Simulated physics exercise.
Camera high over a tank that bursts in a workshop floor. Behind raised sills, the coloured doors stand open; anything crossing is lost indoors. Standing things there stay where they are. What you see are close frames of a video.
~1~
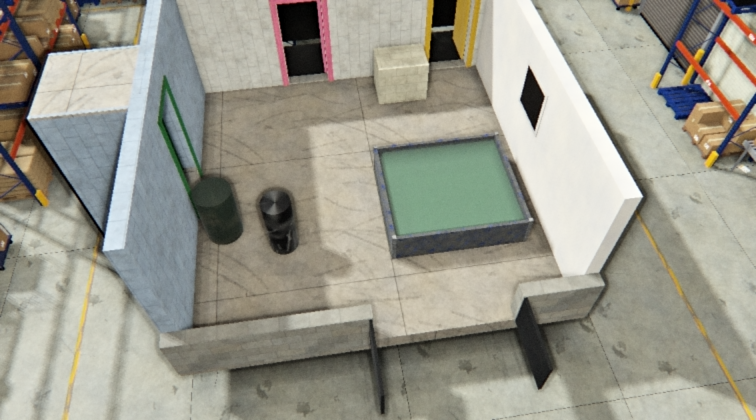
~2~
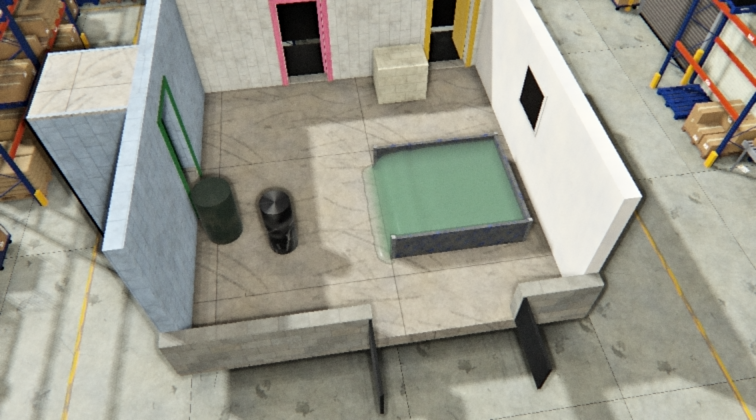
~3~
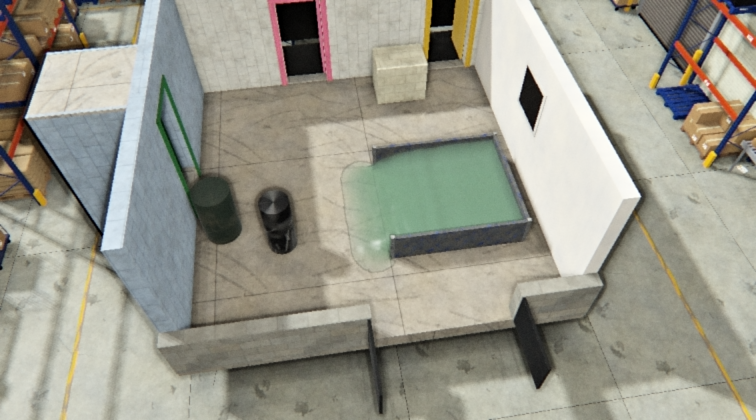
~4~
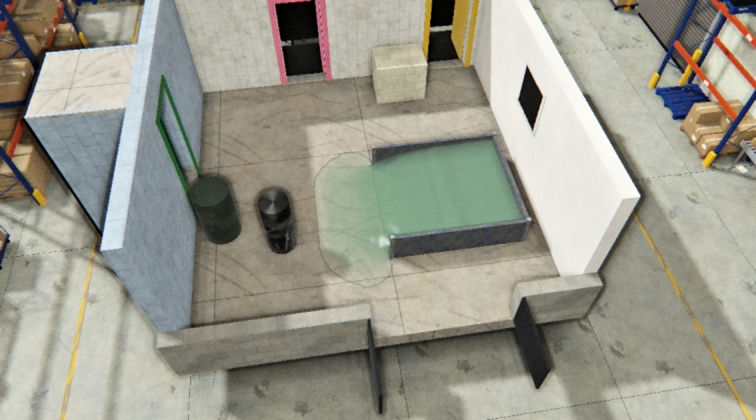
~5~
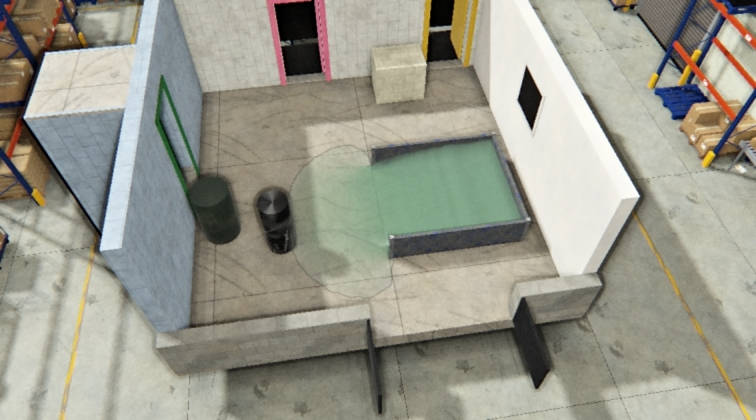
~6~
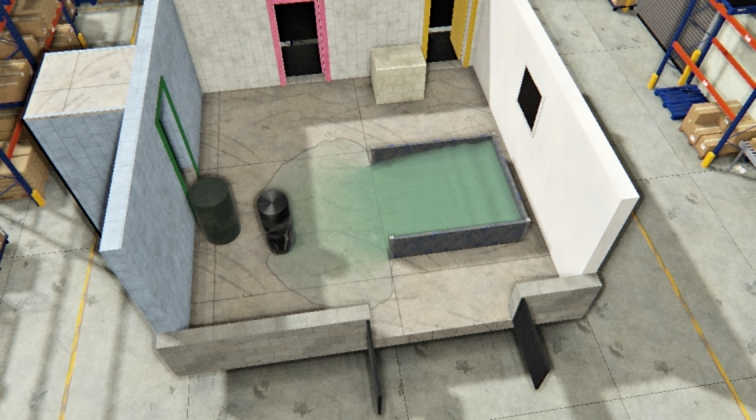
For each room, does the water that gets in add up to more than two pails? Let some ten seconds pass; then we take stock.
Green door: Up to two buckets; pink door: Above two buckets; yellow door: Up to two buckets.
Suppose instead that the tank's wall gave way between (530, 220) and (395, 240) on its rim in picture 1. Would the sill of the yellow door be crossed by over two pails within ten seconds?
My reading: Yellow door is over.
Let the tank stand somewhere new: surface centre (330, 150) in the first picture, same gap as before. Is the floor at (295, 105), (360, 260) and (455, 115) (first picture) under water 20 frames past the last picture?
I'd call them watered, still dry and still dry, in the order asked.
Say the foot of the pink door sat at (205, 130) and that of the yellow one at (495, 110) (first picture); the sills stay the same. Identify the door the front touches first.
Answer: The green door.
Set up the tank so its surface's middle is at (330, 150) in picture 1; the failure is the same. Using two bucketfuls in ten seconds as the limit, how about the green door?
One at a time, the green door tops the threshold.
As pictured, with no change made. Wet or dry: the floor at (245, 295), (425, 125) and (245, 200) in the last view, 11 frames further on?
Point by point: Inundated, not yet wet, inundated.
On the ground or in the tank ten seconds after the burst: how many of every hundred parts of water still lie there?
Estimate: 90 %.
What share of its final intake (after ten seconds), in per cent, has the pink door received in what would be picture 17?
Roughly 0 per cent.
A moment on, water covers 35 % of the floor; the green door wet at the sill, nothing in, the pink door not reached, the yellow door not reached.
Next, water covers 45 % of the floor; the green door wet at the sill, nothing in, the pink door not reached, the yellow door not reached.
Then, water covers 50 % of the floor; the green door wet at the sill, nothing in, the pink door not reached, the yellow door not reached.
Later, water covers 80 % of the floor; the green door wet at the sill, nothing in, the pink door under two buckets in, the yellow door wet at the sill, nothing in.
In the end, water covers 100 % of the floor; the green door wet at the sill, nothing in, the pink door far over two buckets in, the yellow door under two buckets in.
